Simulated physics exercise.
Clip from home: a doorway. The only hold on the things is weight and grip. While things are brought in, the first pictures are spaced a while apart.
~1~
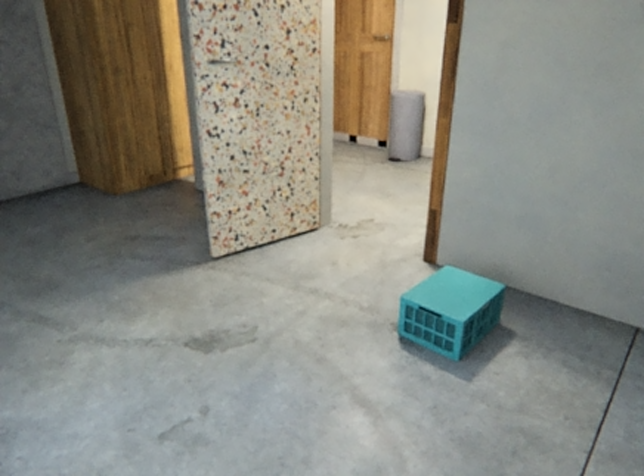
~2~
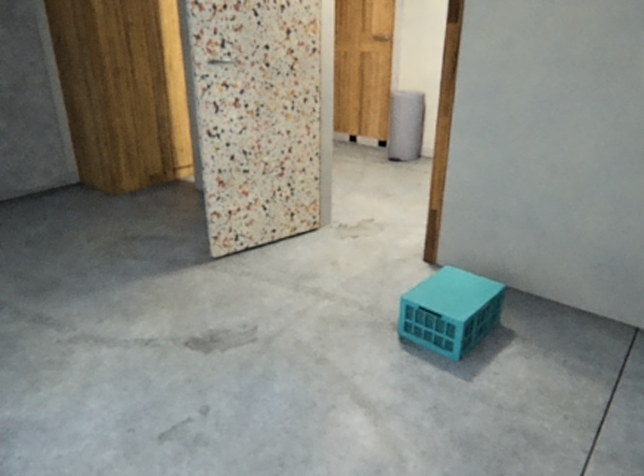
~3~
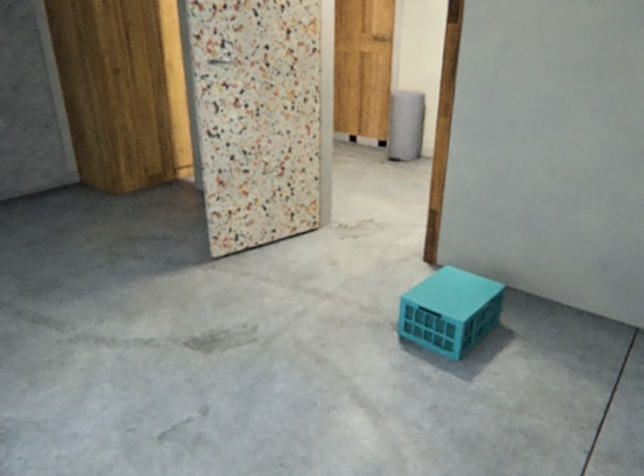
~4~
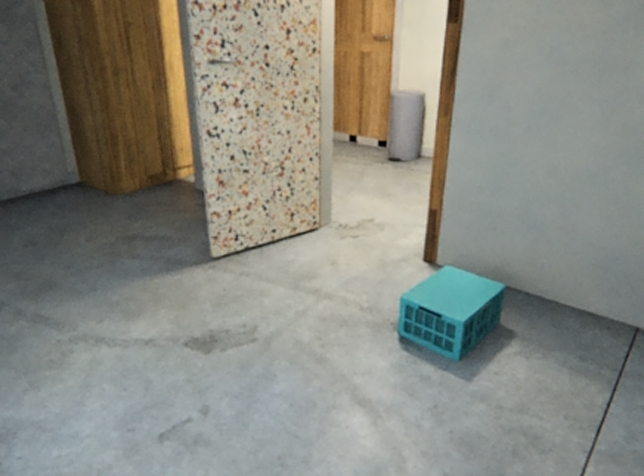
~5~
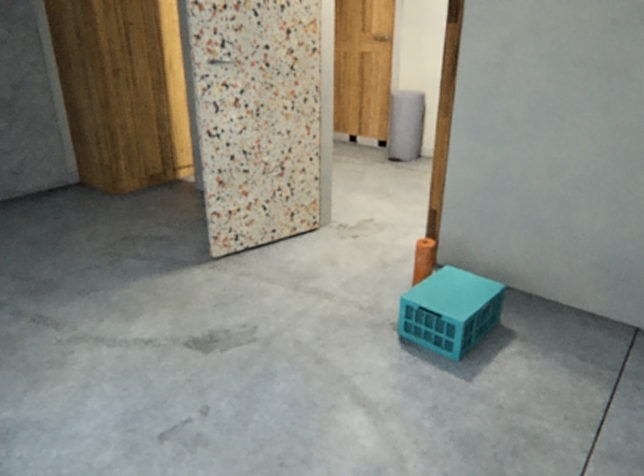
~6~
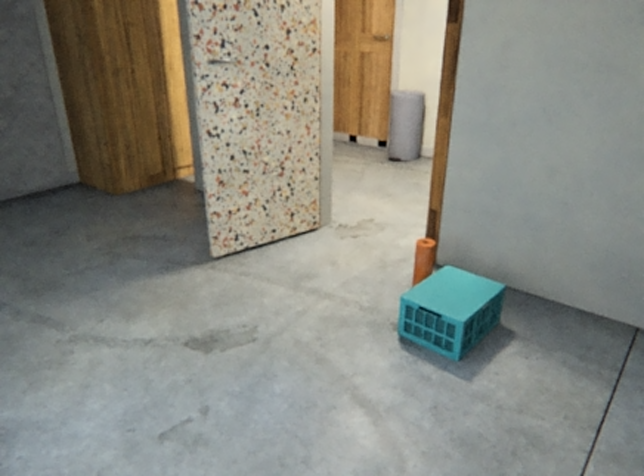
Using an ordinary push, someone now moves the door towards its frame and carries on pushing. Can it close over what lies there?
The attempt works.
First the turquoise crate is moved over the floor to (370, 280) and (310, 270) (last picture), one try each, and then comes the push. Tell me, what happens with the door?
The door is obstructed the first time and is obstructed the second time.
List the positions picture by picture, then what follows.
The first picture shows door wide open and still; turquoise crate (452, 310).
The second picture shows door wide open and still; turquoise crate (452, 310).
The third picture shows door wide open and still; turquoise crate (452, 310).
The fourth picture shows door wide open and still; turquoise crate (452, 310).
The fifth picture shows door wide open and still; turquoise crate (452, 310).
The sixth picture shows door wide open and still; orange roll (424, 265); turquoise crate (452, 310).
Then, 1.00 s later than the last frame, door 72° open.
Then, 1.70 s later than the last frame, door 33° open.
When it is over, door 0° open; both as before. End places, in pixels of the last picture, orange roll near (424, 265).
